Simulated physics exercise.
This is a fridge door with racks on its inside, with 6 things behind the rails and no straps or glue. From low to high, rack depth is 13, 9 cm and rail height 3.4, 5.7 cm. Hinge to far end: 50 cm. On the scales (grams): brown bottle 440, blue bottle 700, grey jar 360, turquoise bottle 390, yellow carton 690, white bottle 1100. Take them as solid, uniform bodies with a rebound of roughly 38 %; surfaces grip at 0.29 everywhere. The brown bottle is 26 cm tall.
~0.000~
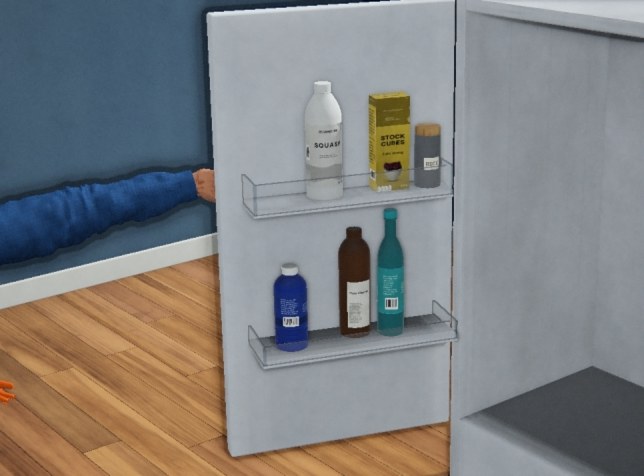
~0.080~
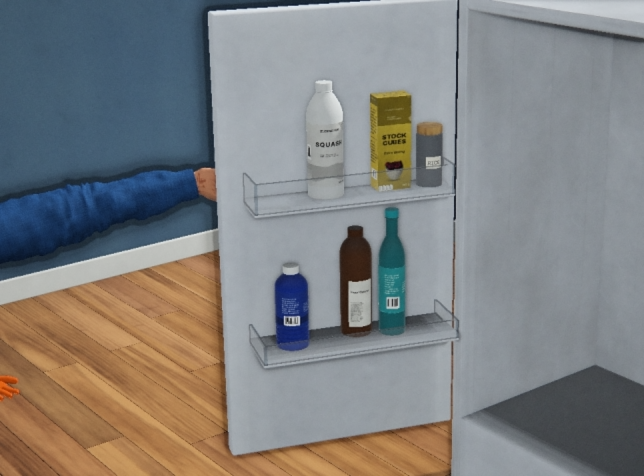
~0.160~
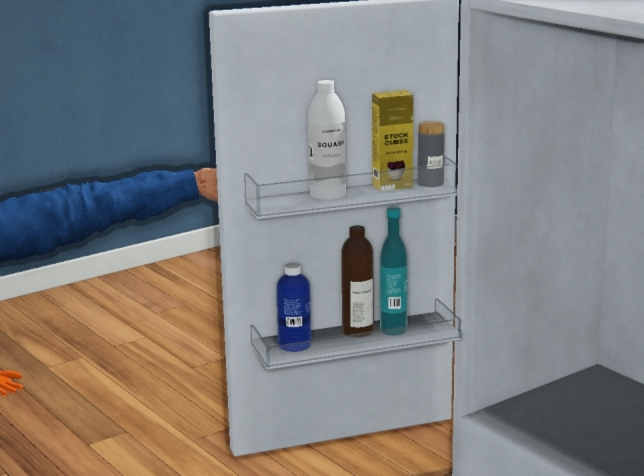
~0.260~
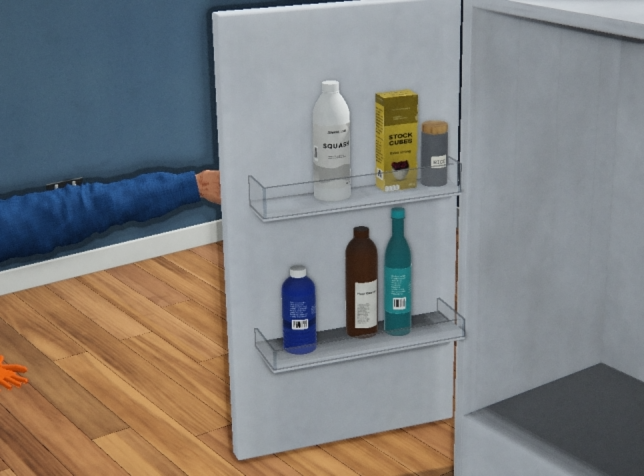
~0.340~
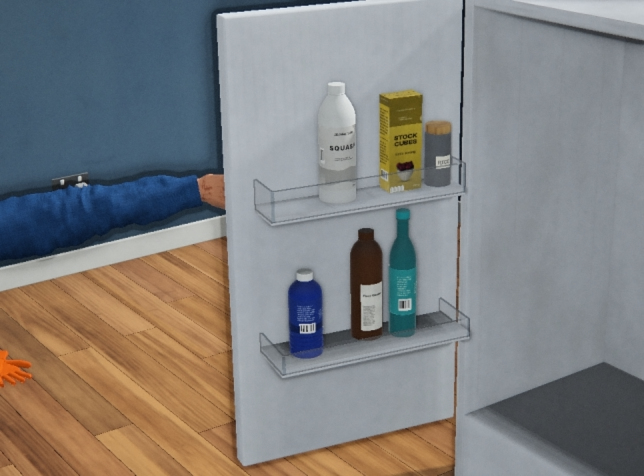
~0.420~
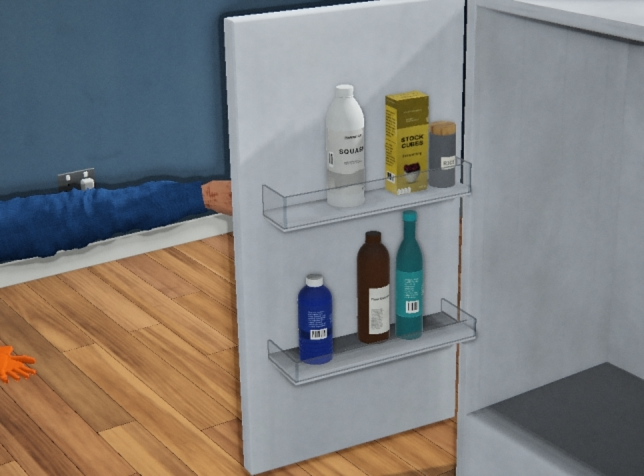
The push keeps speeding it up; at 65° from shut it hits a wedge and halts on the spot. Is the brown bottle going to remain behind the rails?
The brown bottle remains in the rack.
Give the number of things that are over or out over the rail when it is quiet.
That comes to 2.
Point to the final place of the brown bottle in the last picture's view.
Near (447, 305).
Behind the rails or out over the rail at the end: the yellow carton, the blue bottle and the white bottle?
The yellow carton ends behind the rails; the blue bottle finishes out over the rail; the white bottle ends behind the rails.
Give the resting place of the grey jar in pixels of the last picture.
Around (467, 156).
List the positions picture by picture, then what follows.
Door at 110°; brown bottle (355, 281); blue bottle (291, 306), in the first frame.
Door at 110°; turquoise bottle (392, 271); yellow carton (391, 141), in the second frame.
Door at 108°; white bottle (327, 139); blue bottle (294, 306), in the third frame.
Door at 105°; grey jar (434, 154); turquoise bottle (398, 271), in the fourth frame.
Door at 101°; yellow carton (401, 142); white bottle (337, 142), in the fifth frame.
Door at 96°; brown bottle (373, 286); blue bottle (315, 318), in the sixth frame.
After 0.92 s, door at 65°; brown bottle slid 5 cm near (447, 305); blue bottle leaning 34°; turquoise bottle leaning 10°.
After 1.52 s, door at 65°; blue bottle and turquoise bottle now out over the rail; brown bottle slid 5 cm near (447, 305); yellow carton slid 2 cm.
After 1.82 s, door at 65°; brown bottle slid 5 cm near (447, 305); yellow carton slid 2 cm.
At rest (2.3 s), out over the rail, blue bottle and turquoise bottle; the other 4 in place, give or take 5 cm. In the last view, brown bottle near (447, 305).
